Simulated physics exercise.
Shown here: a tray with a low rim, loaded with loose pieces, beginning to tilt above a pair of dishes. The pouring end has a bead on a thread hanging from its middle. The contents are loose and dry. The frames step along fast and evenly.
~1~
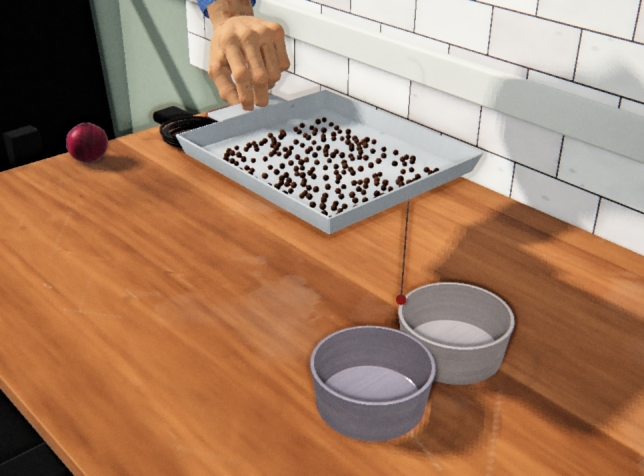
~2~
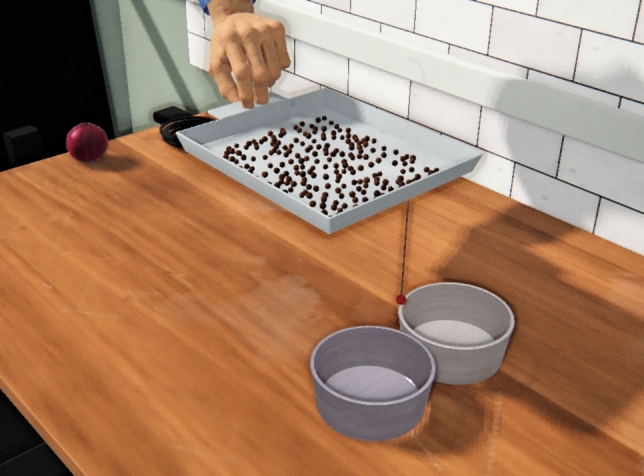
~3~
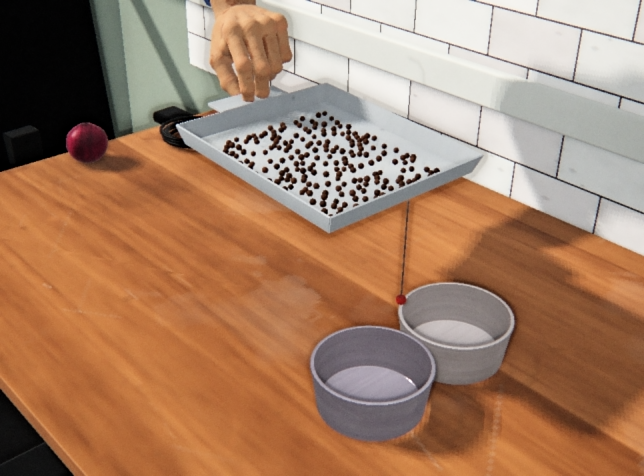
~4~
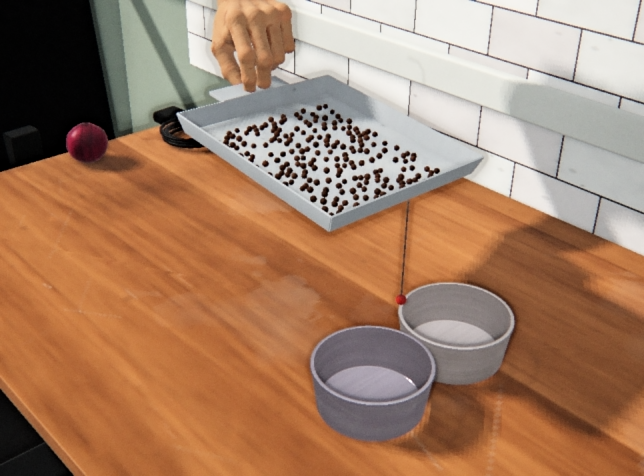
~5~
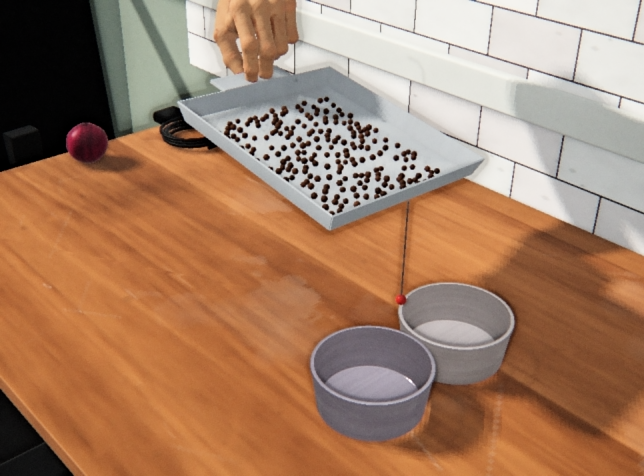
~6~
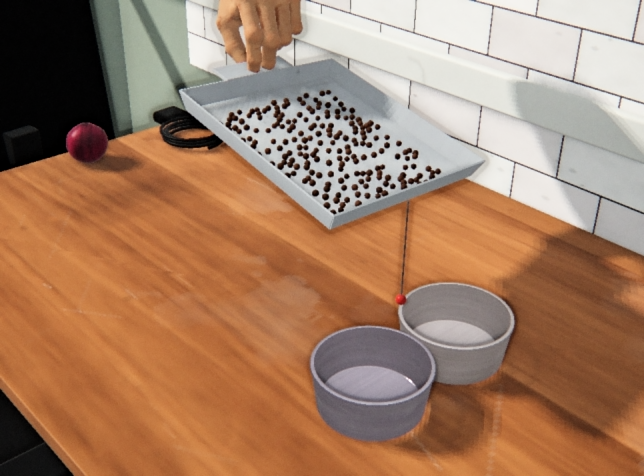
On a wooden counter by a white tiled wall, a hand slowly raised the back of a shallow tray of small dark berries, tilting it slightly above two empty round dishes that stayed still.
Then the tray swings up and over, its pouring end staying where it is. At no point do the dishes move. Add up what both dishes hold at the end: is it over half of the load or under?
Well, most of the load lands in the dishes, as it turns out.
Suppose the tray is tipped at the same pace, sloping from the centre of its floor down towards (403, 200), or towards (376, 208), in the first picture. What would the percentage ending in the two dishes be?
About 90 %, then 100 %.
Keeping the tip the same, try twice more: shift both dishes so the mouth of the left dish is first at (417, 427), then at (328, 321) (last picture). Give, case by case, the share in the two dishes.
That makes 0 per cent, followed by 0 per cent.
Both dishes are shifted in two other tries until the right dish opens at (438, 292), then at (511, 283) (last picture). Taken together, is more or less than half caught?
Taking the tries in order: A major share, followed by a major share.
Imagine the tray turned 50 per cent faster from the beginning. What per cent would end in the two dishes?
Roughly 70 percent, give or take.
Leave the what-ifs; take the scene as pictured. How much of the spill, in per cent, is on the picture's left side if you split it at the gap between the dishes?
Some 0 %.
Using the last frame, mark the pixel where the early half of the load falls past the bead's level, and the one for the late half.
Initially about (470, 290); subsequently about (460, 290).
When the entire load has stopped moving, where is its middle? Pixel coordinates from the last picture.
Roughly at pixel (464, 343).
Just after the last frame, tray tipped steeply; almost all on the tray; just a few in the right dish; just a few in the air.
A moment on, tray tipped right over; roughly a third on the tray; about a tenth in the right dish; just a few outside both; roughly half in the air.
Further on, tray tipped past a quarter turn; just a few in the left dish; roughly two thirds in the right dish; roughly a quarter outside both.
When it is over, tray tipped past a quarter turn; just a few in the left dish; roughly two thirds in the right dish; roughly a quarter outside both.
